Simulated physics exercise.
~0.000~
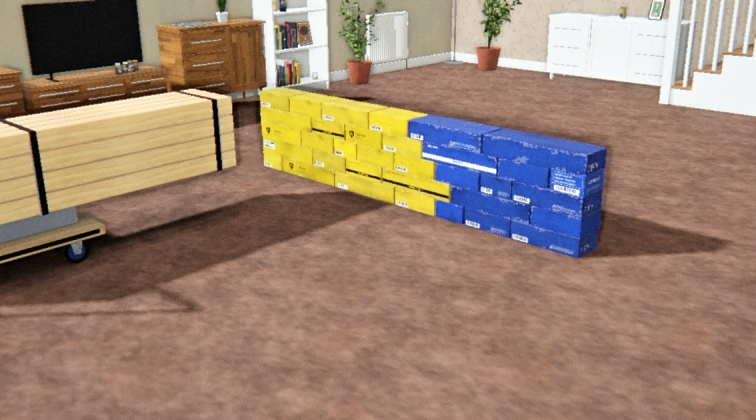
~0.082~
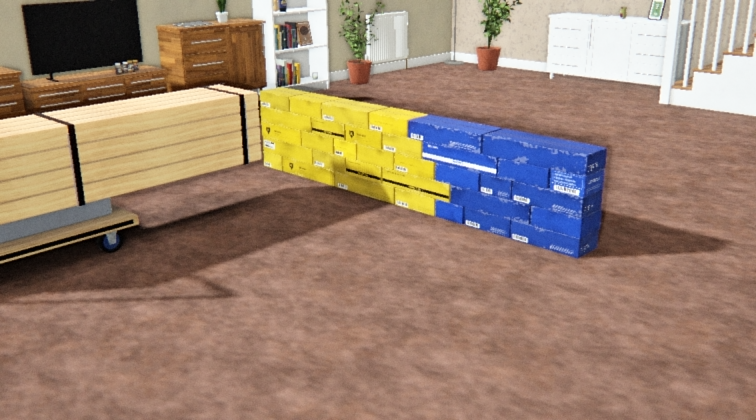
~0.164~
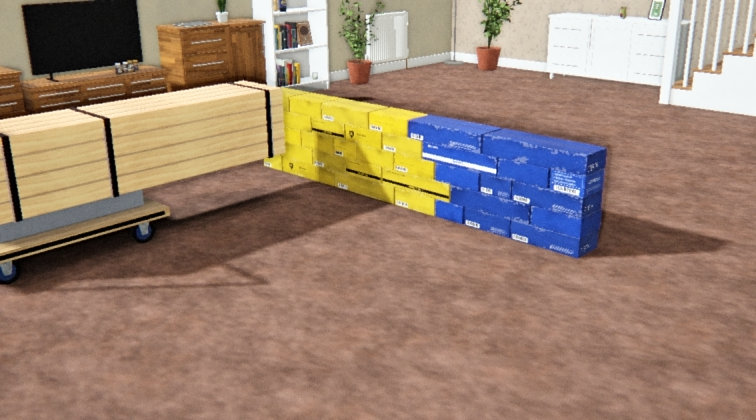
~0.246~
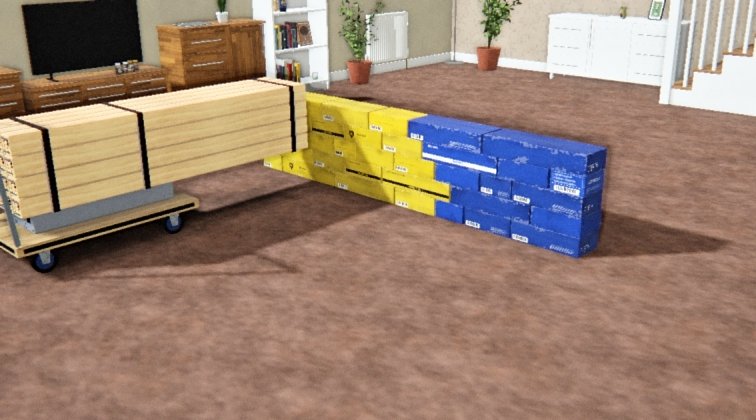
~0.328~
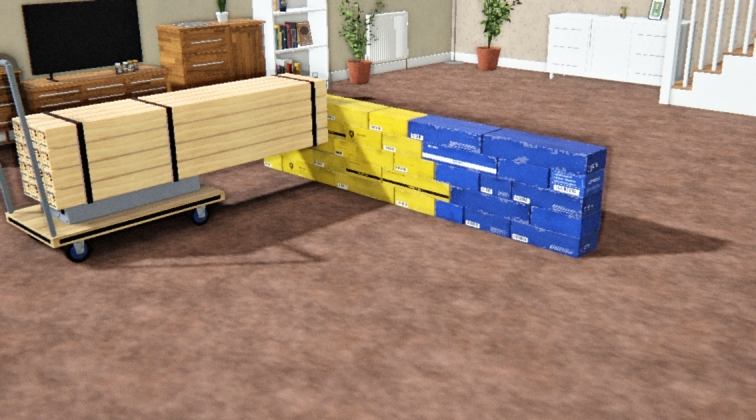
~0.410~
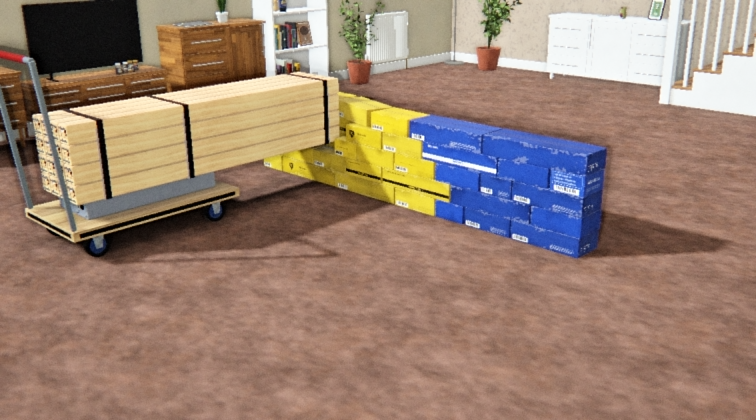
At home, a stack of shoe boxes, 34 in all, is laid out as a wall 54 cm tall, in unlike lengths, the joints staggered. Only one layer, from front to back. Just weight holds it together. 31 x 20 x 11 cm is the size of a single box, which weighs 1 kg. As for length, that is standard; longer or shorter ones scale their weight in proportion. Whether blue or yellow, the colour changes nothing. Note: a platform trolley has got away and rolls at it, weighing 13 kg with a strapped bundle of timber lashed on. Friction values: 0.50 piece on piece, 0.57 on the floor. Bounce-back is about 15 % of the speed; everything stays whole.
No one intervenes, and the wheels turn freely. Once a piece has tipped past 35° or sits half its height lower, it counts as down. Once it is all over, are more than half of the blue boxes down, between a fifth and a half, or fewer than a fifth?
Of the blue boxes, fewer than a fifth end down.
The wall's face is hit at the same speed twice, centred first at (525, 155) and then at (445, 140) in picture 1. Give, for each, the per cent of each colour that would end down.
You'd get yellow at 0 followed by 10, and blue at 50 followed by 20 percent.
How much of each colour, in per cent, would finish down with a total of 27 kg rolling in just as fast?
Yellow 30, blue 0 per cent.
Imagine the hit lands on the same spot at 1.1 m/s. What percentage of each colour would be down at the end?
You'd end up with yellow at 30 per cent down and blue at 0 per cent.
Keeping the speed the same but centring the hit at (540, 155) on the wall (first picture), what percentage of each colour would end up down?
Down at the end: Yellow 0 percent, blue 60 percent.
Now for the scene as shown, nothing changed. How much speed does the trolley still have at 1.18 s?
Speed: Near 0.7 m/s.
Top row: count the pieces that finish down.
Count: 3.
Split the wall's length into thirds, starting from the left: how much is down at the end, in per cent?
Per cent by third - left: 60; middle: 0; right: 0.
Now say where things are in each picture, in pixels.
In the first frame (we follow the side turned to the camera), load (225, 120) 71 cm short of the wall; top blue box (532, 155); top yellow box (305, 108); no piece has moved.
The second frame shows load (251, 114) 53 cm short of the wall; top blue box (532, 155).
The third frame shows load (276, 109) 34 cm short of the wall; top blue box (532, 155).
The fourth frame shows load (300, 105) 16 cm short of the wall; top blue box (532, 155).
The fifth frame shows load (321, 100) 18 mm into the wall's line; top blue box (532, 155); 7 stirred so far.
The sixth frame shows load (333, 98) 12 cm into the wall's line; top blue box (532, 155); 8 stirred so far.
Around 0.50 s, load 22 cm past the wall's line, still rolling; none of the 13 blue boxes down (0 of 34 in all colours); top blue box unmoved; top yellow box tipped 18°, 36 mm lower.
Around 0.68 s, load 42 cm past the wall's line, still rolling; none of the 13 blue boxes down (7 of 34 in all colours); top blue box unmoved; top yellow box tipped 46°, 28 cm lower.
Around 1.18 s, load 93 cm past the wall's line, still rolling; none of the 13 blue boxes down (7 of 34 in all colours); top blue box unmoved; top yellow box upside down.
Finally (1.8 s), load 1.06 m past the wall's line, stopped; none of the 13 blue boxes down (7 of 34 in all colours); top blue box unmoved; top yellow box upside down. That is 0 per cent. Seen by the last camera, middles, top blue box near (543, 151), top yellow box near (425, 141).
